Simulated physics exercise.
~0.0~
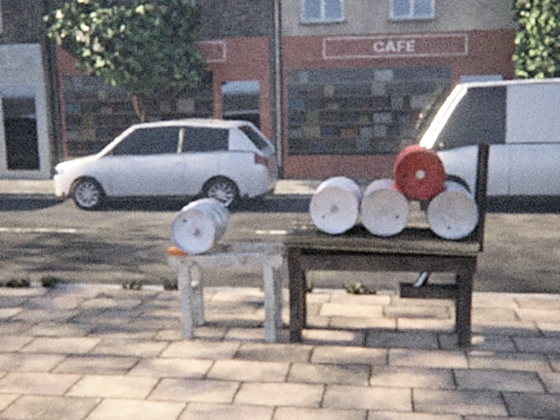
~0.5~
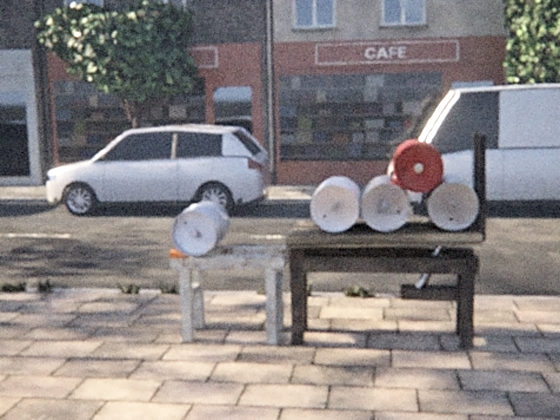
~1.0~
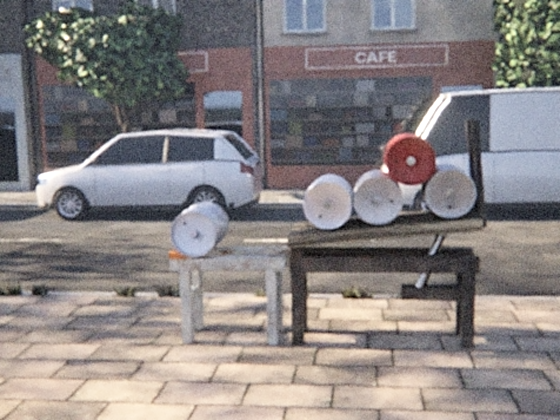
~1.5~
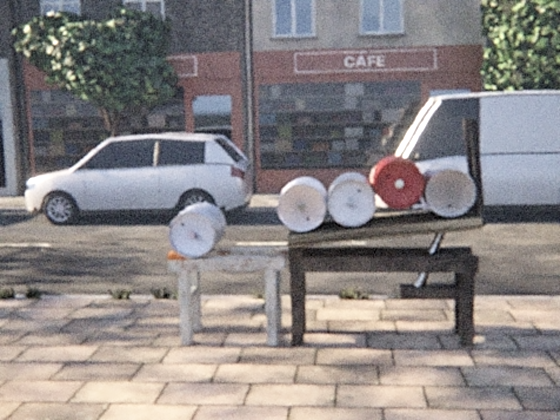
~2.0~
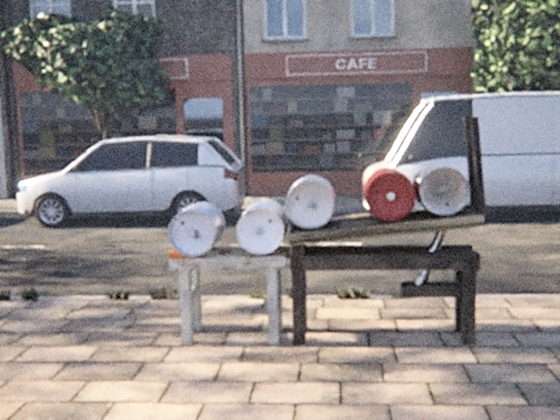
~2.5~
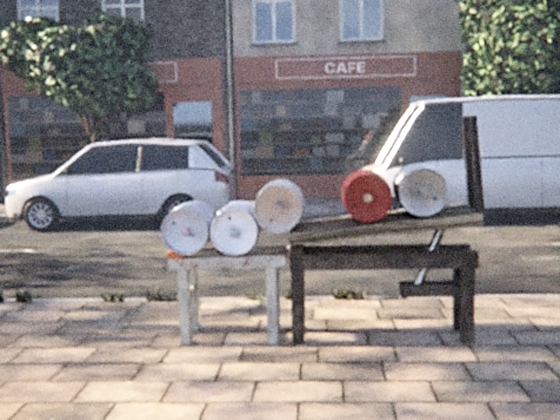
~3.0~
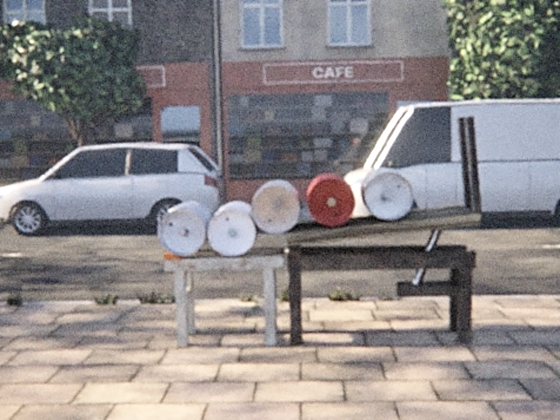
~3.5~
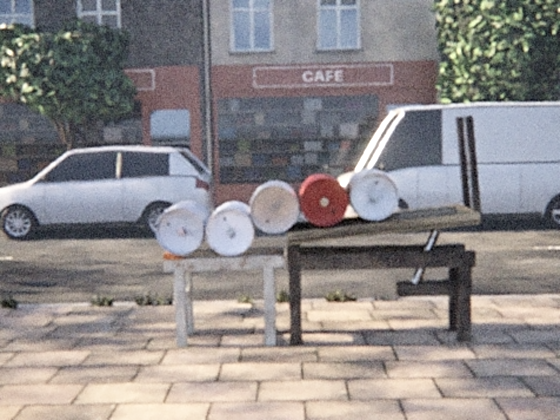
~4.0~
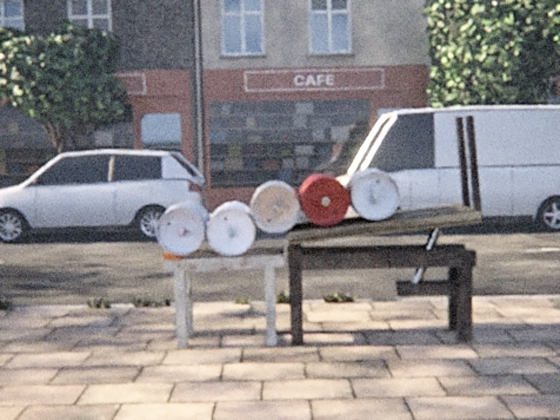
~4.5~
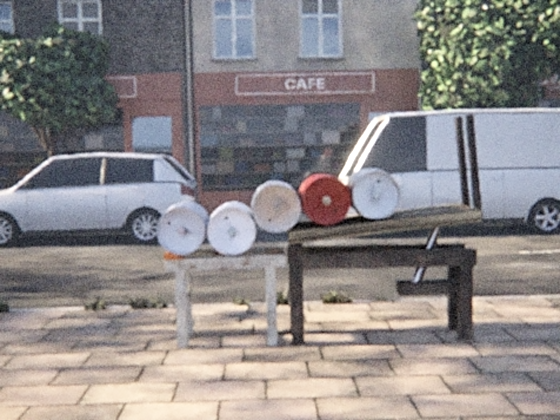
A red keg rests on top of a row of three white ones on a dark tilting deck, beside a pale rack holding another white keg, with a cafe, a car and a van across the street. The deck's right side lifts, and the kegs start rolling left. The red keg drops down into the row as the white ones ahead move off. One white keg rolls onto the rack against the keg already there, and the next lodges at the gap. The red keg rolls up behind it and stops, still on the tilted deck, with the last white keg resting against it.
